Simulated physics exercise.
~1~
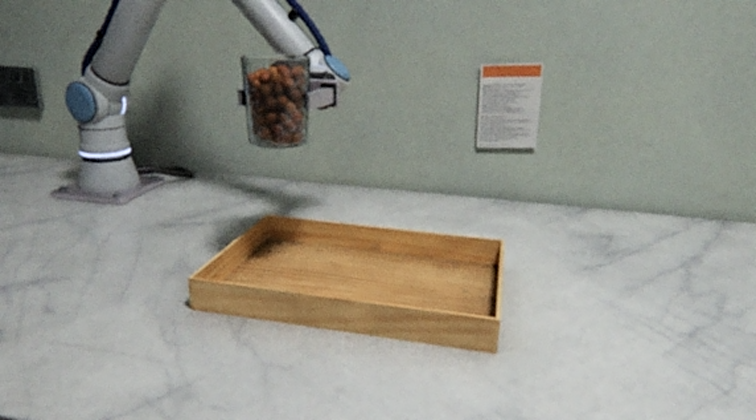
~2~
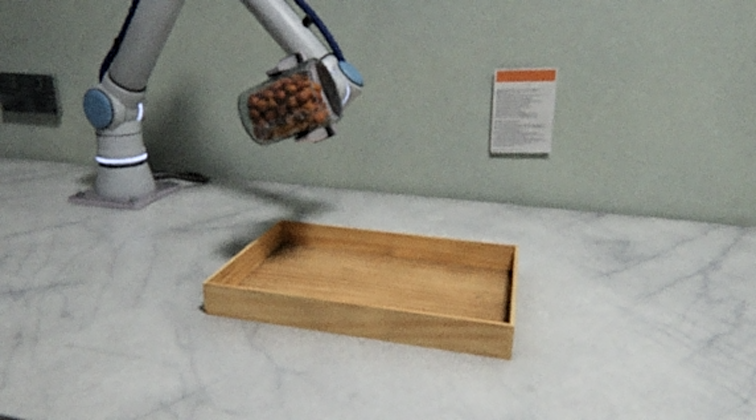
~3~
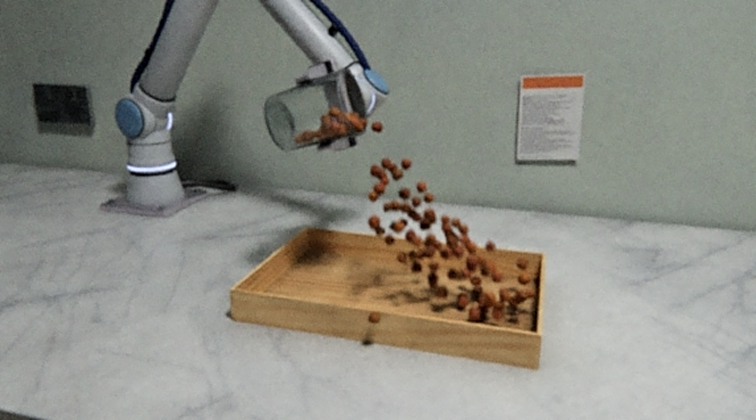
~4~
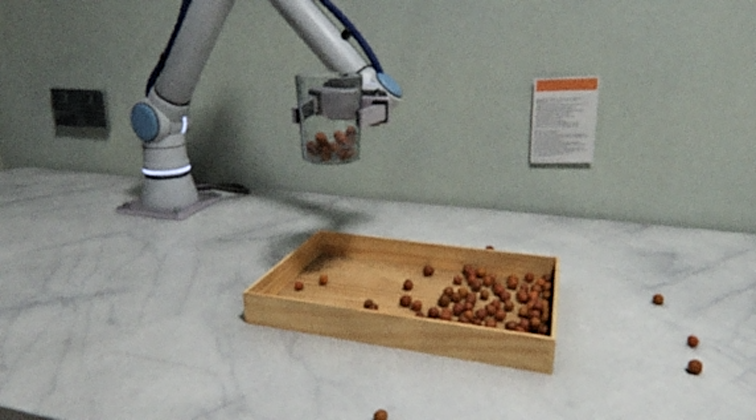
The clip shows a robot arm tipping a clear cup of hazelnuts over a wooden tray on a marble surface, spilling most into it, then turning the cup upright with some still inside, while a few nuts lie scattered outside the tray.
